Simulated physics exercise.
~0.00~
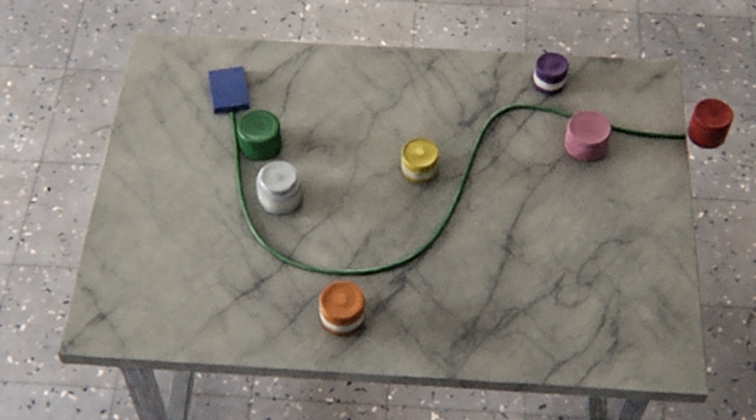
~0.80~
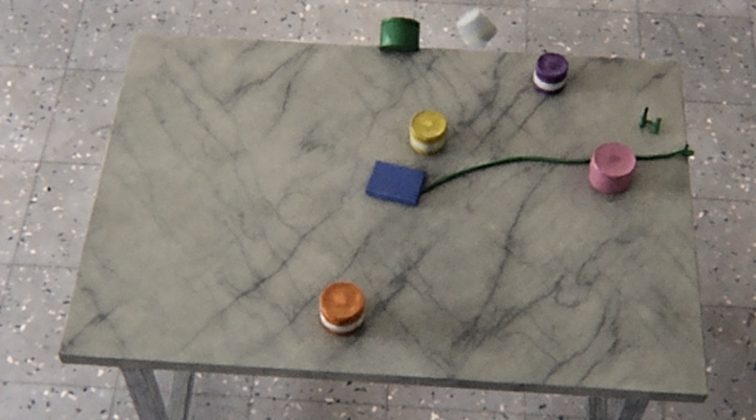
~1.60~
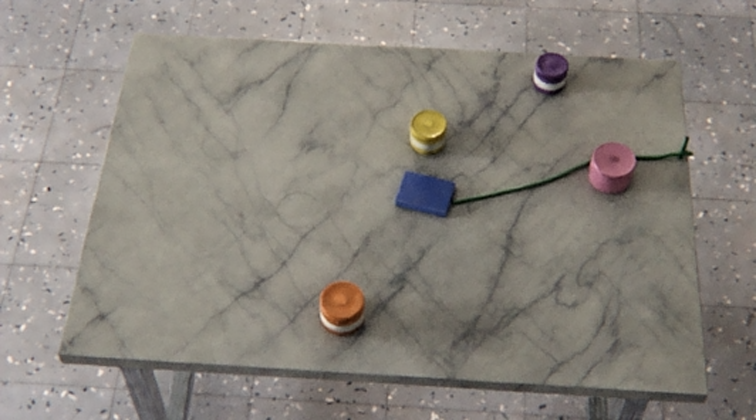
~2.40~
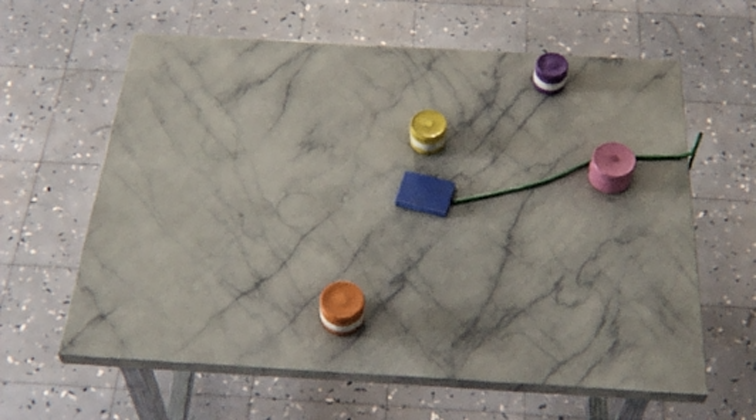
Marble-topped table with a green cable dragging a blue block rightward, green and white tubs tumbling off the back, others remaining.
